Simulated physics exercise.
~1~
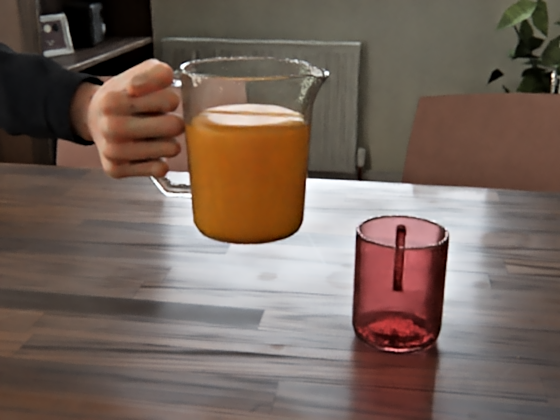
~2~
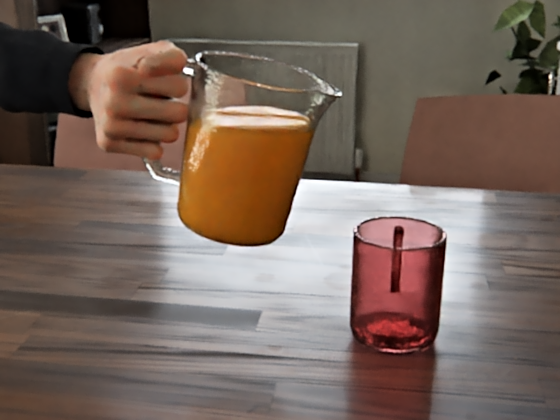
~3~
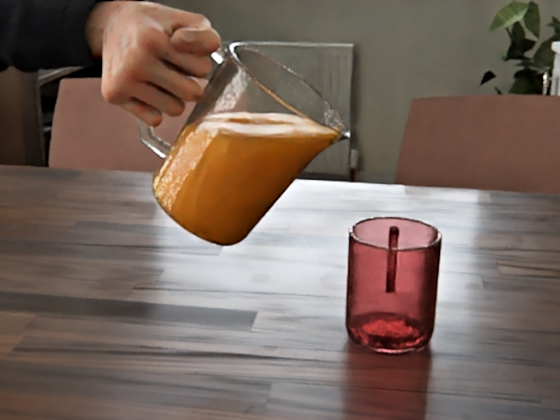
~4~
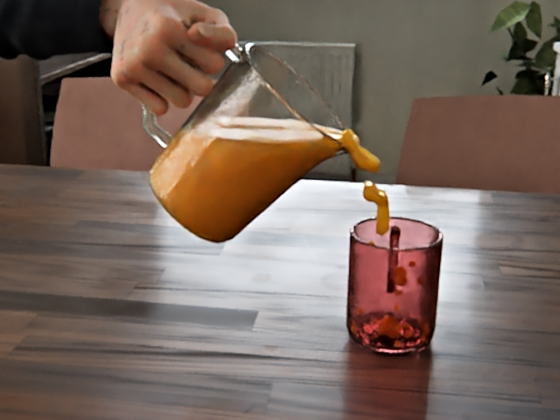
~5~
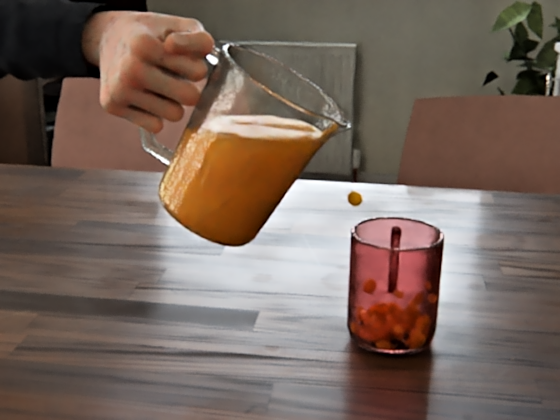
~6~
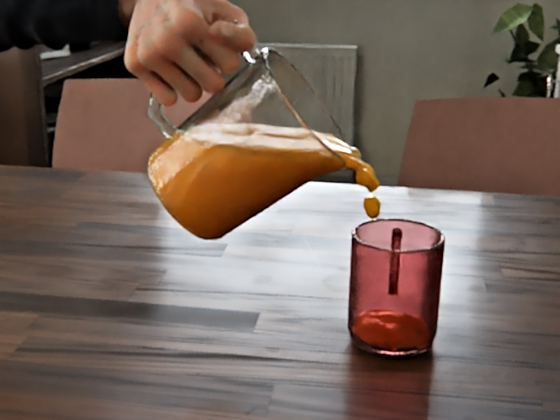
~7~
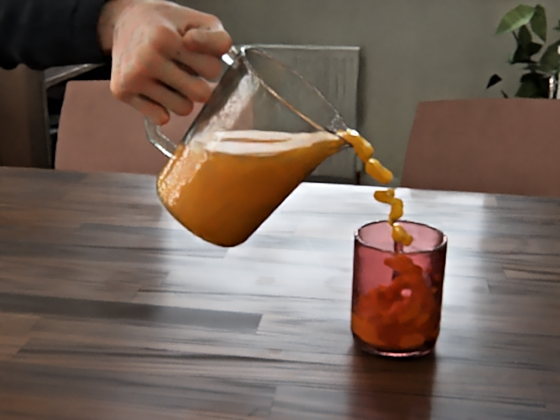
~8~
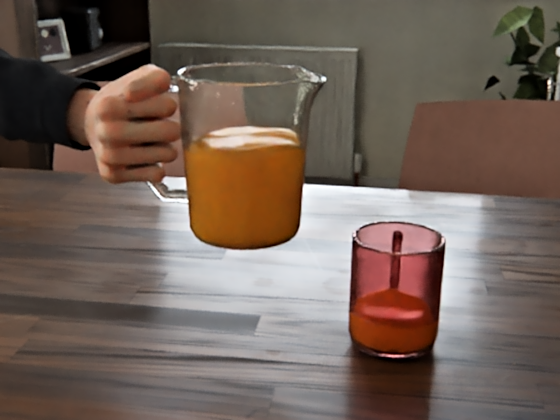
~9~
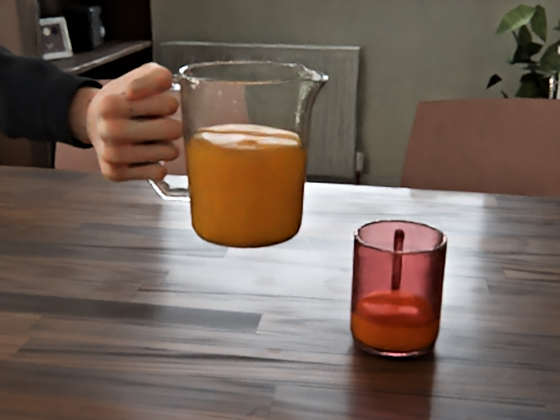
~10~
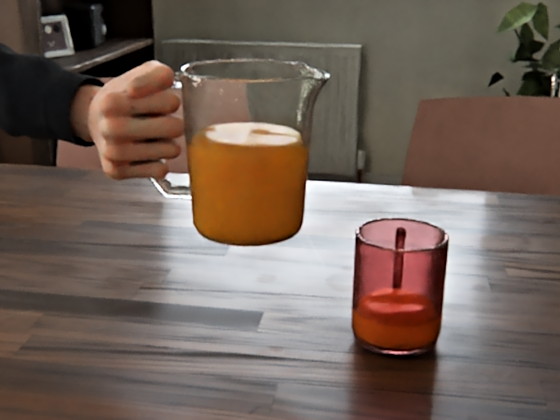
In the video, a hand tips a glass pitcher of orange juice over an empty red mug on a wooden table, pours some, eases back slightly, then tilts further and pours more before levelling the pitcher, leaving the mug partly filled and much juice still in the pitcher.
